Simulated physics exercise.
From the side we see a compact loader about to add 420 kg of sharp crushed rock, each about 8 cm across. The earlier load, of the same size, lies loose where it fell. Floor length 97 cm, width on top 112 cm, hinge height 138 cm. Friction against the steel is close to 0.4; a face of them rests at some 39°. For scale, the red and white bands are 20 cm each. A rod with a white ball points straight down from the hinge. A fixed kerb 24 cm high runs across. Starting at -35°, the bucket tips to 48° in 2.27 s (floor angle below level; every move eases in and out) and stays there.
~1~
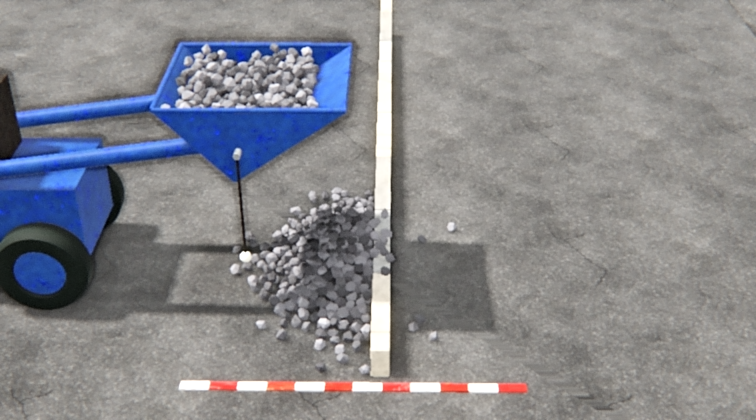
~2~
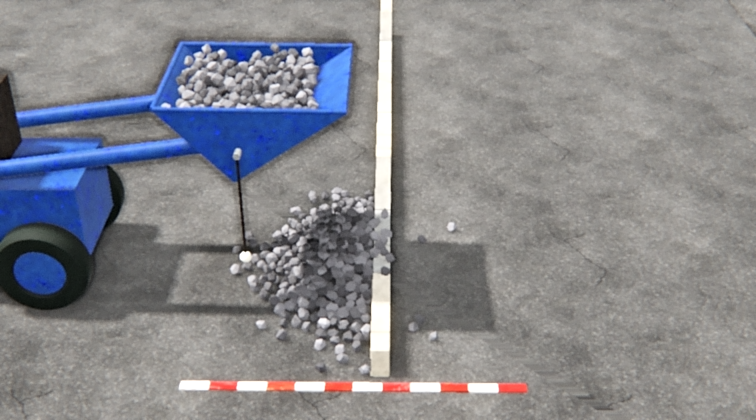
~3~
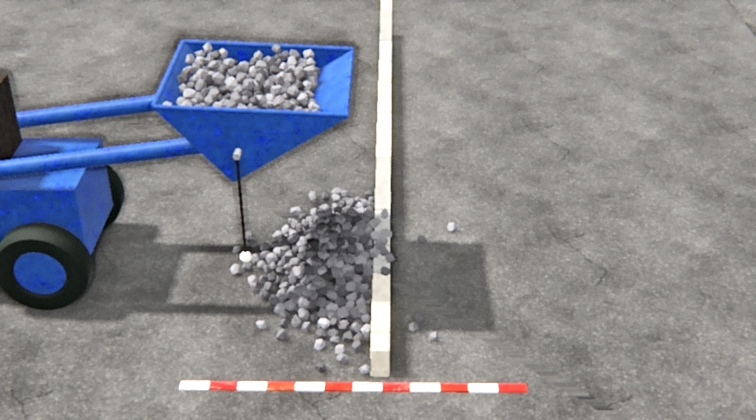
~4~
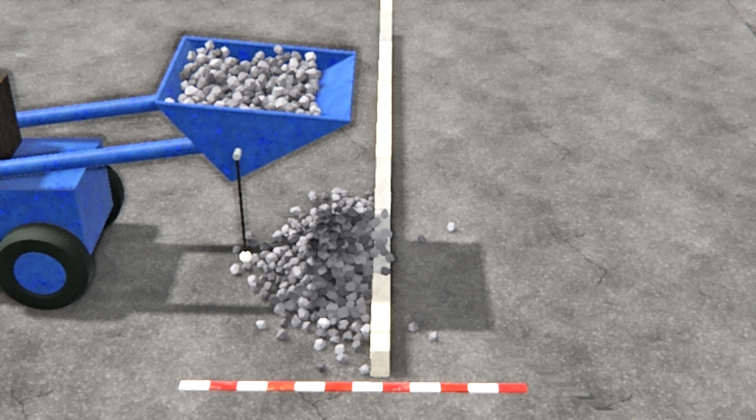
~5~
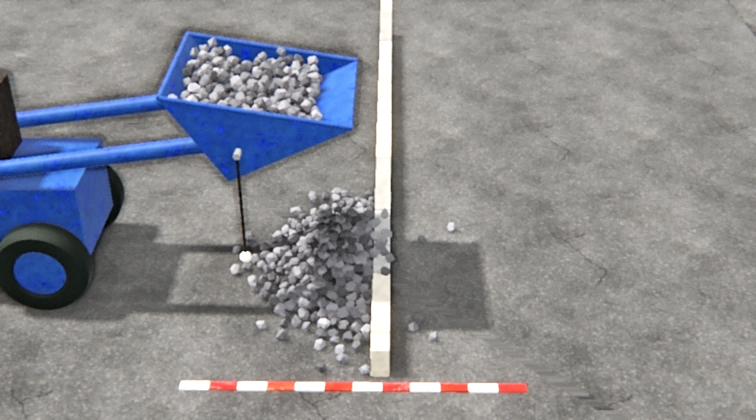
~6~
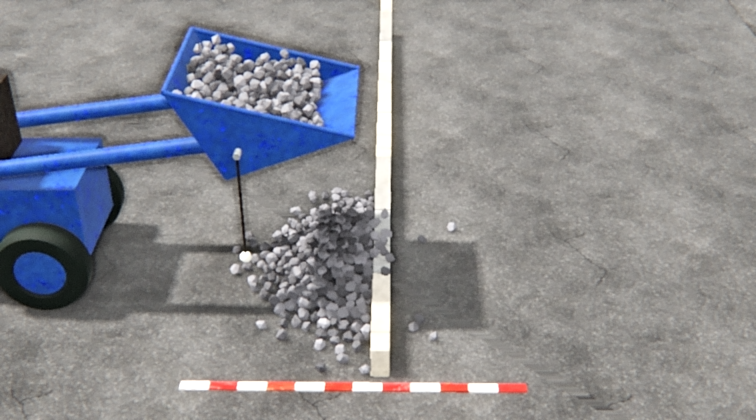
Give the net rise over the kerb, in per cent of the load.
About 22 per cent.
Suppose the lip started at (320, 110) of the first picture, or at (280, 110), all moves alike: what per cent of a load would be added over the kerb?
First some 5, then 0 per cent.
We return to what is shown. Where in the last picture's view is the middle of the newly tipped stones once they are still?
Near (351, 250).
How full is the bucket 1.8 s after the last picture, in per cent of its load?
About 5 per cent.
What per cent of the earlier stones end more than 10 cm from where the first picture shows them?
Roughly 5 per cent of them.
Then, 1.1 s after the last picture the floor is at 35°; in per cent of one load, 97 in the bucket, 102 on this side of the kerb, 1 over the kerb; the foremost stones are at (413, 272).
Then, 1.8 s after the last picture the floor is at 48°; in per cent of one load, 7 in the bucket, 181 on this side of the kerb, 11 over the kerb; the foremost stones are at (450, 284).
Then, 2.1 s after the last picture the floor is at 48°; in per cent of one load, 0 in the bucket, 179 on this side of the kerb, 21 over the kerb; the foremost stones are at (493, 280).
Then, 4.9 s after the last picture the floor is at 48°; in per cent of one load, 0 in the bucket, 177 on this side of the kerb, 23 over the kerb; the foremost stones are at (503, 270). Net gain over the kerb, 22.
